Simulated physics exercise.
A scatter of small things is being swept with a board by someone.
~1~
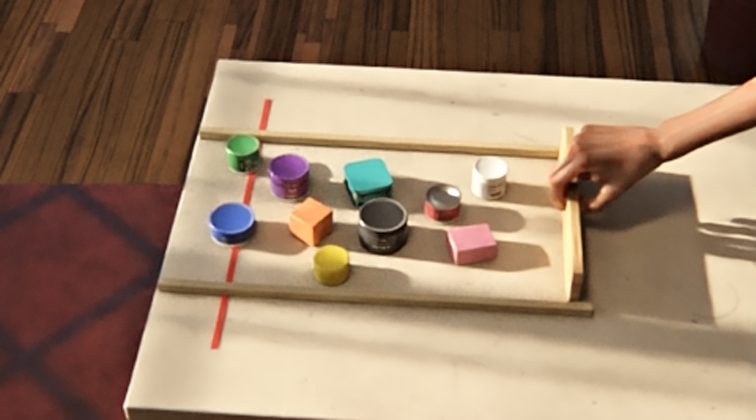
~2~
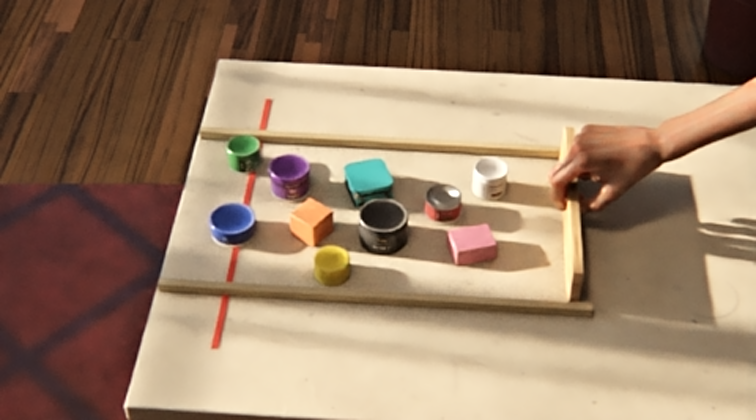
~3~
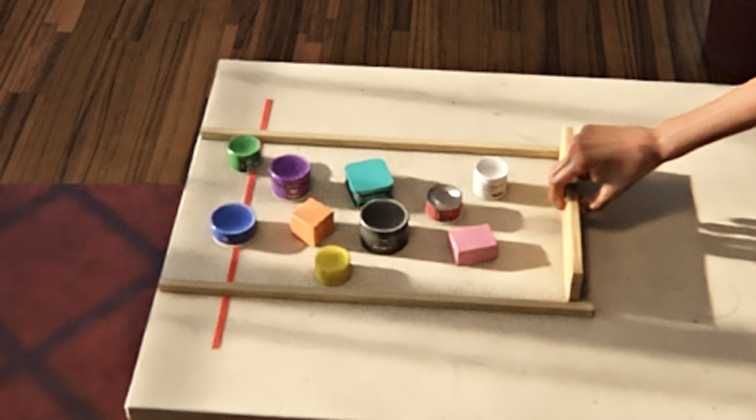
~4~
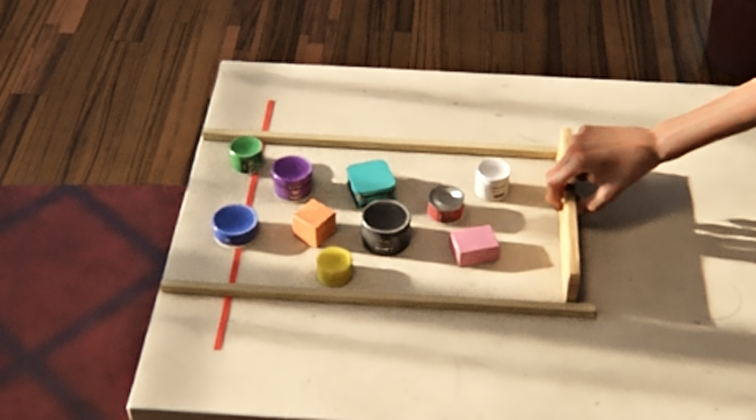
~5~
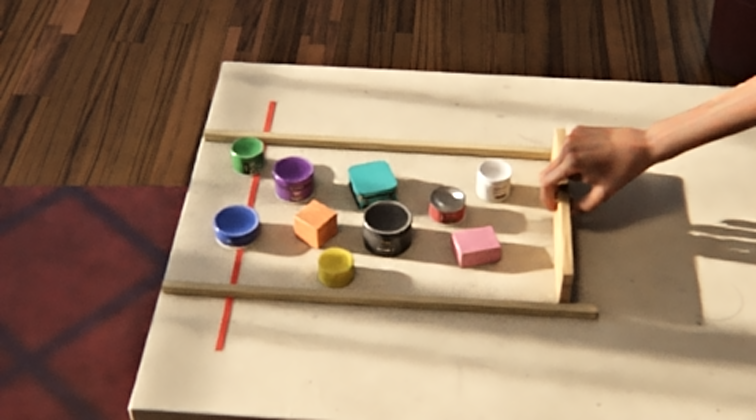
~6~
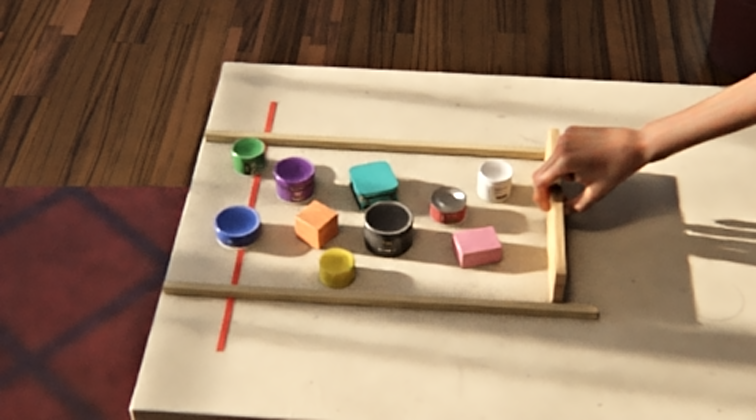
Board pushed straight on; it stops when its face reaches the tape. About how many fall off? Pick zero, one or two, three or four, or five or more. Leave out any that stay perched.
Three or four fall off.
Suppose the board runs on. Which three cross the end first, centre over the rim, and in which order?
In order: The blue tin, then the orange block, then the purple pot.
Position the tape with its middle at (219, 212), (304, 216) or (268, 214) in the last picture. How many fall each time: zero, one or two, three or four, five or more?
In order: At least five, either one or two, 3 or 4.
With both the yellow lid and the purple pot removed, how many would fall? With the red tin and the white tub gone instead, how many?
You'd get 2 in the first case and 2 in the second one.
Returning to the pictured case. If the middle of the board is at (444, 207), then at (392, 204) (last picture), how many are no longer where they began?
First 4 and then 6.
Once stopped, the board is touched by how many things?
That makes 4.
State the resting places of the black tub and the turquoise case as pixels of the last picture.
In the last view, the middles sit near (180, 216) and near (204, 183).
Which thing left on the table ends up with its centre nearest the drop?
Looks like the black tub to me.
Early on, none off yet; green tin at rest near (249, 158); blue tin at rest near (238, 228); purple pot at rest near (295, 180).
A while later, none off yet; green tin at rest near (249, 158); blue tin moving near (227, 228); purple pot travelled a little near (282, 181).
Further along, one off so far; green tin moving near (246, 155); blue tin leaning well over near (147, 273); purple pot travelled well along near (207, 186).
Finally, the number that fall off is three or four; lost, orange block, purple pot and blue tin.
